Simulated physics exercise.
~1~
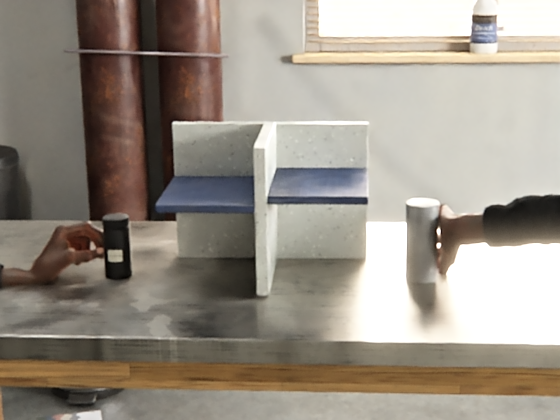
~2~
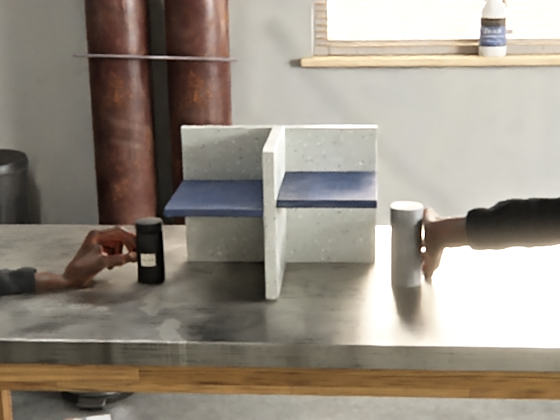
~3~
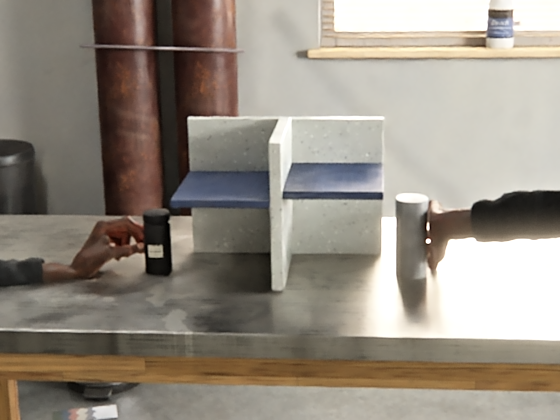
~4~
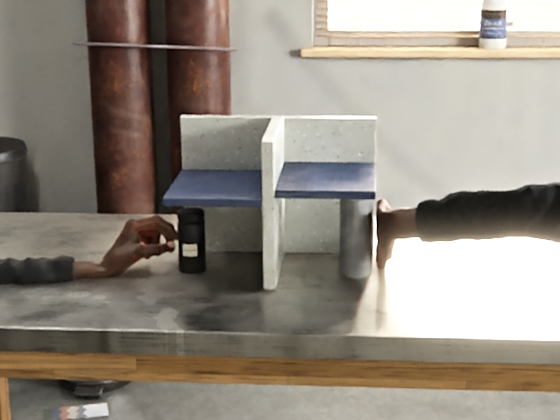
In the video, two hands at opposite sides of a table push a black shaker from the left and a grey cylindrical candle from the right toward a pale divider with blue shelves, until both upright objects slide in beneath the shelves.
